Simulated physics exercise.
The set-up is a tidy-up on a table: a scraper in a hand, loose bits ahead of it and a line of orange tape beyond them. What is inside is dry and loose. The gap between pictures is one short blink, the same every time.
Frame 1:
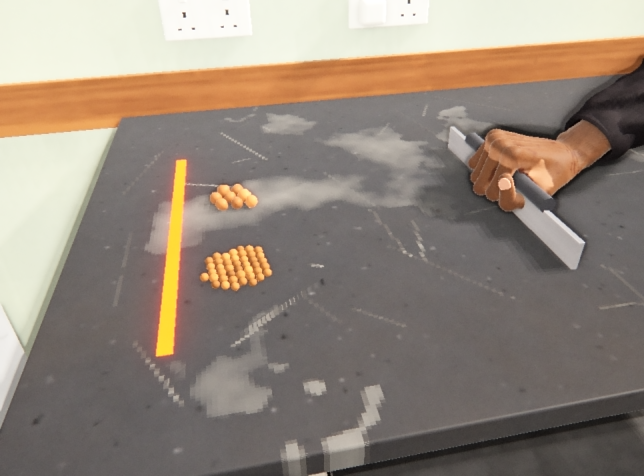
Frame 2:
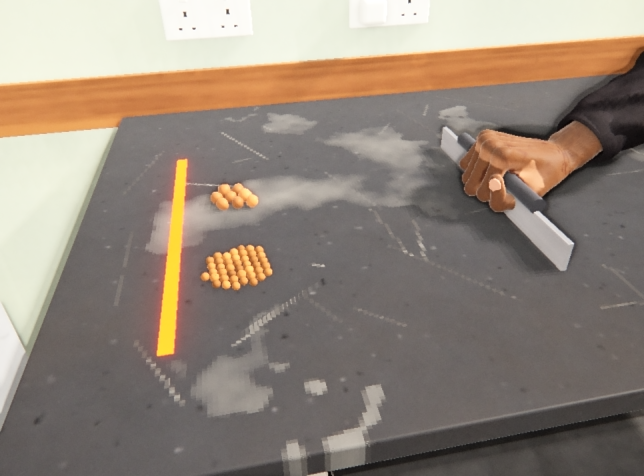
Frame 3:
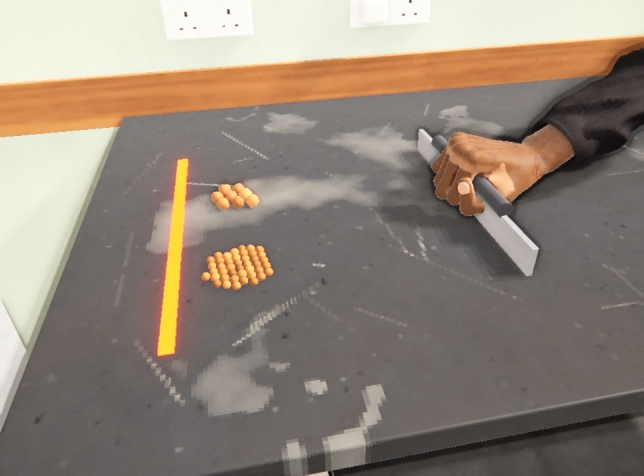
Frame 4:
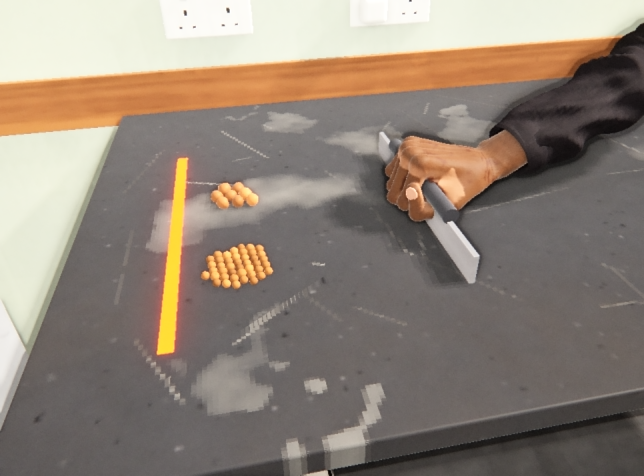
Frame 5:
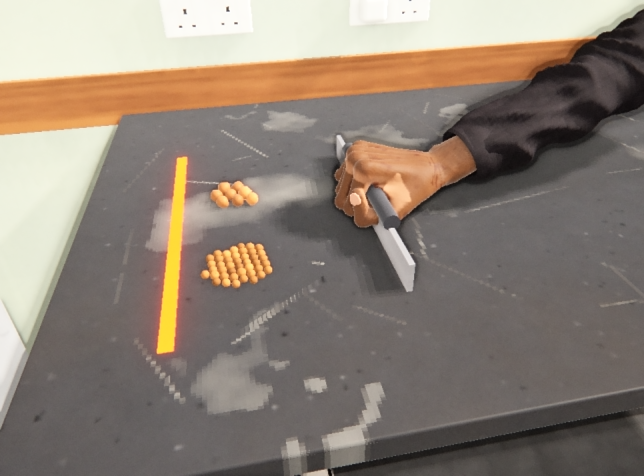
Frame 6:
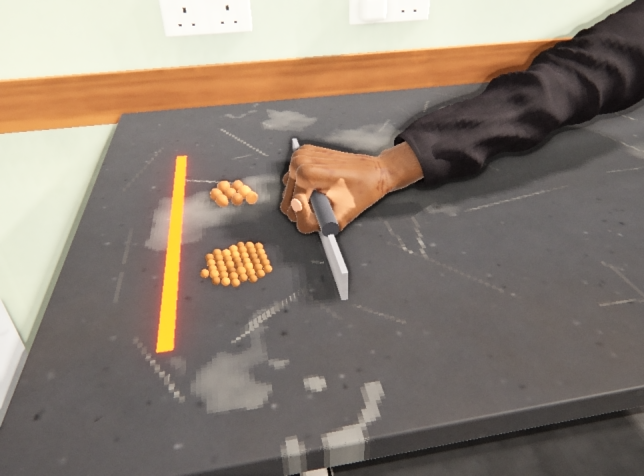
In this clip, a hand holding a scraper slides it leftward across a dark, marked table, covering much of the distance toward two clusters of small orange-brown balls, which stay still beside a strip of orange tape.
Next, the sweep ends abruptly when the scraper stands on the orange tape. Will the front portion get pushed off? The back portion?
My prediction: The front portion ends up partly off; the back portion ends up partly off.
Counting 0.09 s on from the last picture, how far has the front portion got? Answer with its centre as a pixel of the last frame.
I'd say its middle is near (213, 263).
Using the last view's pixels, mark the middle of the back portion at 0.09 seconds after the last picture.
In the last picture's pixels, the middle is around (208, 196).
Then, 0.09 s later than the last frame, scraper still moving, near (229, 201); front portion all on the table, its front near (181, 261); back portion all on the table, its front near (193, 202).
Then, 0.21 s later than the last frame, scraper stopped at the orange tape; front portion all on the table, its front near (58, 250); back portion all on the table, its front near (73, 207).
Then, 0.49 s later than the last frame, scraper stopped at the orange tape; front portion every one over the edge; back portion every one over the edge.
When it is over, scraper stopped at the orange tape; front portion every one over the edge; back portion every one over the edge.
